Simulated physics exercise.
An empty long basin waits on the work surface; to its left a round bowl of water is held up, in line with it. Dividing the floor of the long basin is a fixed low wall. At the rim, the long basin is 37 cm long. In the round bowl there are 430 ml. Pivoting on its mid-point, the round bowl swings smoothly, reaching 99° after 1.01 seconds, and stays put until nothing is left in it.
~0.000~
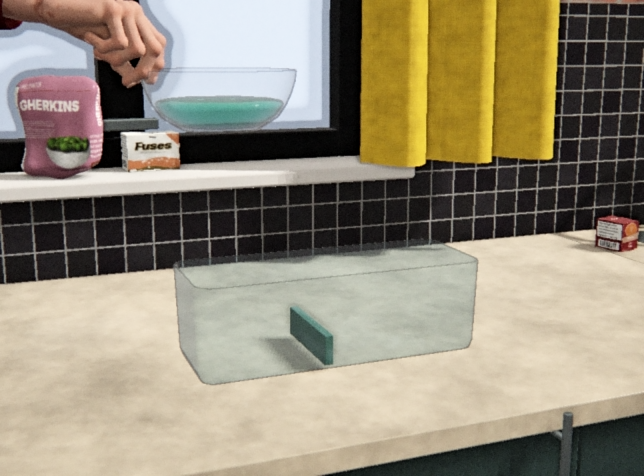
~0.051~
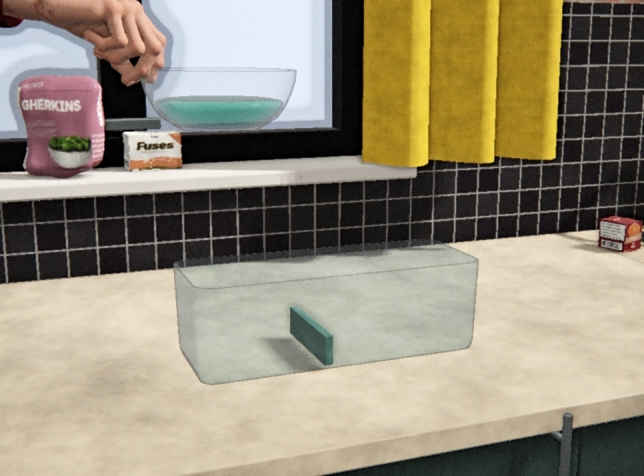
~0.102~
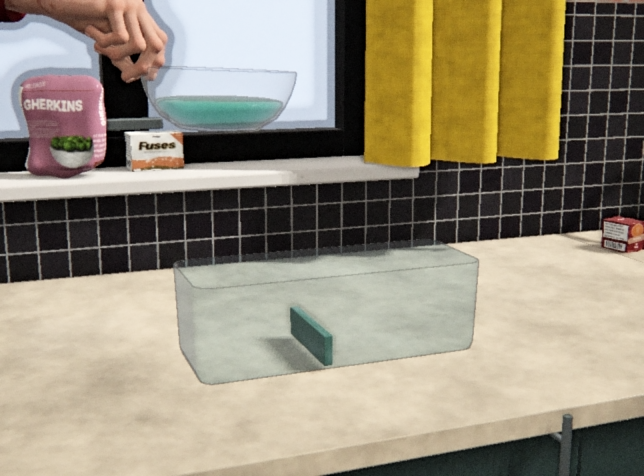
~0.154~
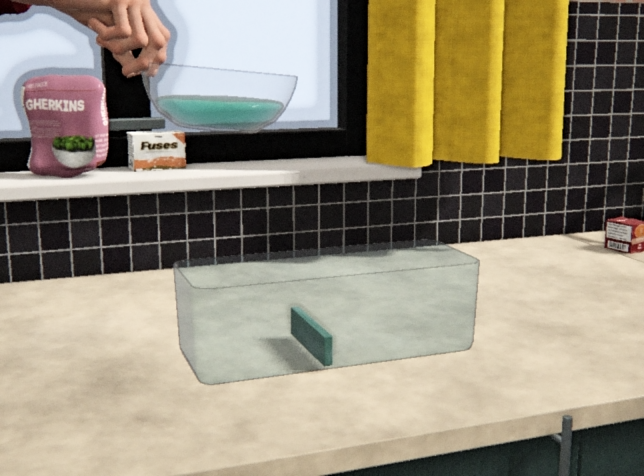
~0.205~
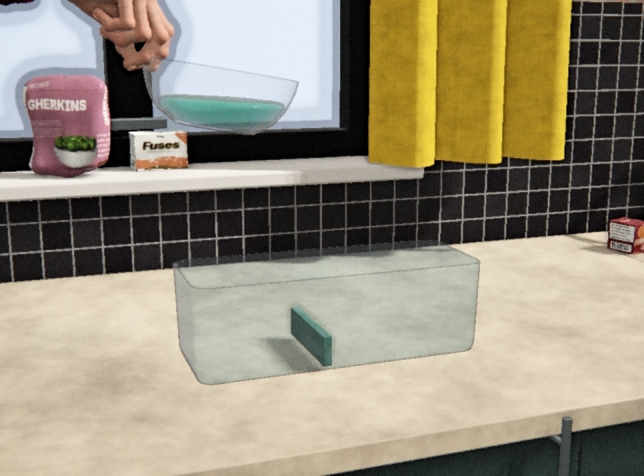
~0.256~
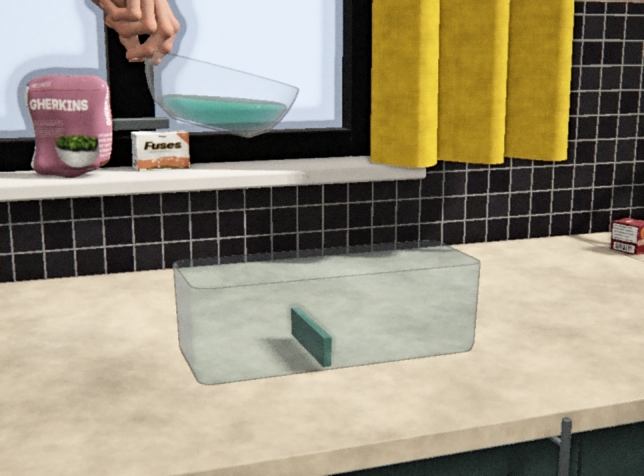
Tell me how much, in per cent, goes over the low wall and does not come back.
I would say about 69 per cent.
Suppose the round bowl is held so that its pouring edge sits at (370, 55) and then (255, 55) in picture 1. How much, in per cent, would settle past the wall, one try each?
Around 90 per cent first, around 25 per cent next.
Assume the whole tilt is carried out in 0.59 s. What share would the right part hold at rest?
Estimate: Close to 70 per cent.
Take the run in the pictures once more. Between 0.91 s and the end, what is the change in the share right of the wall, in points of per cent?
It ends up higher by roughly 3.
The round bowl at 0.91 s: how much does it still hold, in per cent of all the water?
2 per cent or so.
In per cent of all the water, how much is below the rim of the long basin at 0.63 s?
Fraction in basin: Approx. 6%.
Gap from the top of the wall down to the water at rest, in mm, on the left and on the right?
On the left it's about 32 mm; on the right, about 26 mm.
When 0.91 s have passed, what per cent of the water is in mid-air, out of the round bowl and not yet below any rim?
Near 16 in a hundred.
After 0.63 s the tilt is 69° and 43 per cent is still to pour, 1 is left of the wall and 6 right of it.
After 0.91 s the tilt is 97° and 2 per cent is still to pour, 16 is left of the wall and 66 right of it.
After 1.20 s the tilt is 99° and 0 per cent is still to pour, 29 is left of the wall and 69 right of it.
After 1.51 s the tilt is 99° and 0 per cent is still to pour, 29 is left of the wall and 69 right of it.
In the end 29 per cent lies left of the wall, 69 right of it and 1 outside.
